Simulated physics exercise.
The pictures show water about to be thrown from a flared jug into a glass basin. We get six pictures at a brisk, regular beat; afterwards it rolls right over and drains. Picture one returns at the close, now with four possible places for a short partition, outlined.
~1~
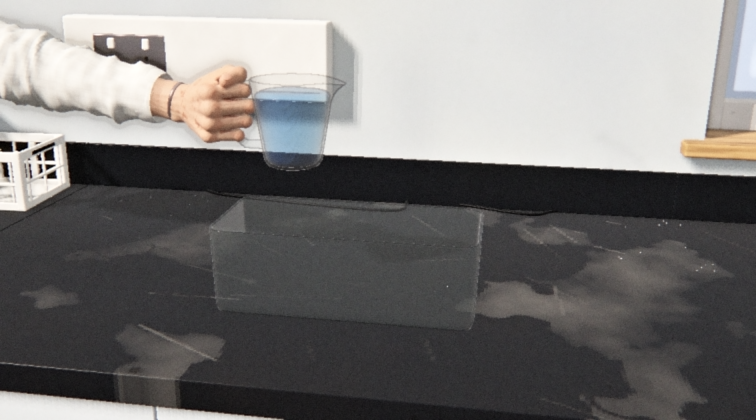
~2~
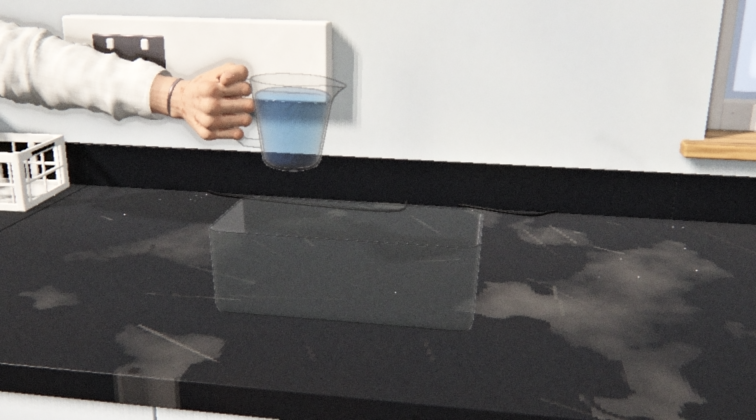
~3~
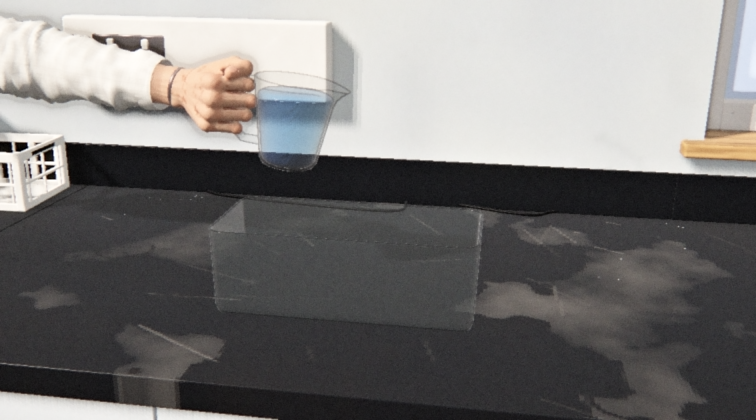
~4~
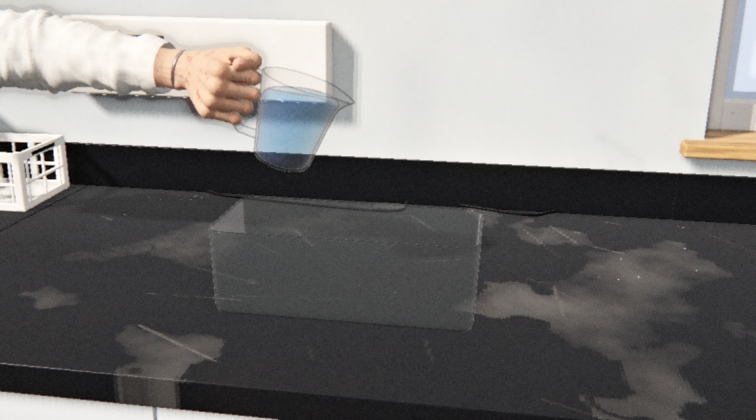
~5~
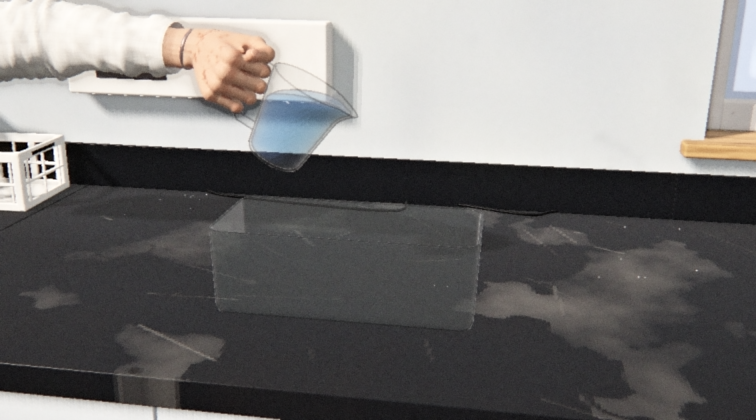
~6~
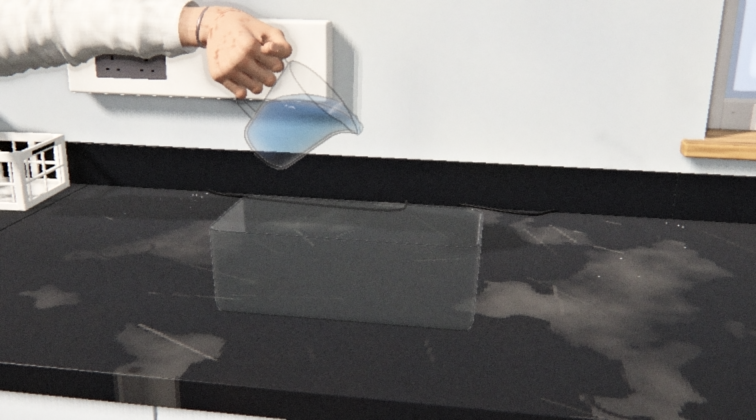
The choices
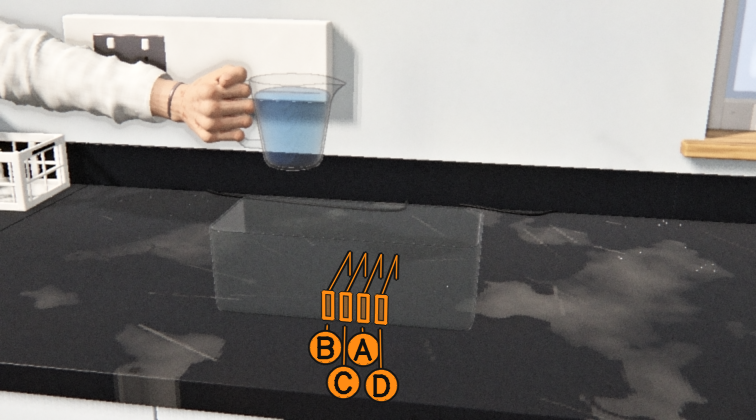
The video shows a hand holding a clear jug of blue liquid above a glass basin on a stained black counter, gradually tilting it to the right until the liquid reaches the lip.
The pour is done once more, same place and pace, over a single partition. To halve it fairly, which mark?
A beats the others.
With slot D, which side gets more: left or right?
The left one.
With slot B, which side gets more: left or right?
The right side.
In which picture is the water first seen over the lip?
Picture 6.
In orange, A at (362, 328); B at (327, 325); C at (344, 326); D at (380, 329).
Choosing A, about 54 % ends left of the wall and 42 % right of it; 4 % is lost outside.
Choosing B, about 6 % ends left of the wall and 90 % right of it; 4 % is lost outside.
Choosing C, about 25 % ends left of the wall and 71 % right of it; 4 % is lost outside.
Choosing D, about 67 % ends left of the wall and 28 % right of it; 4 % is lost outside.
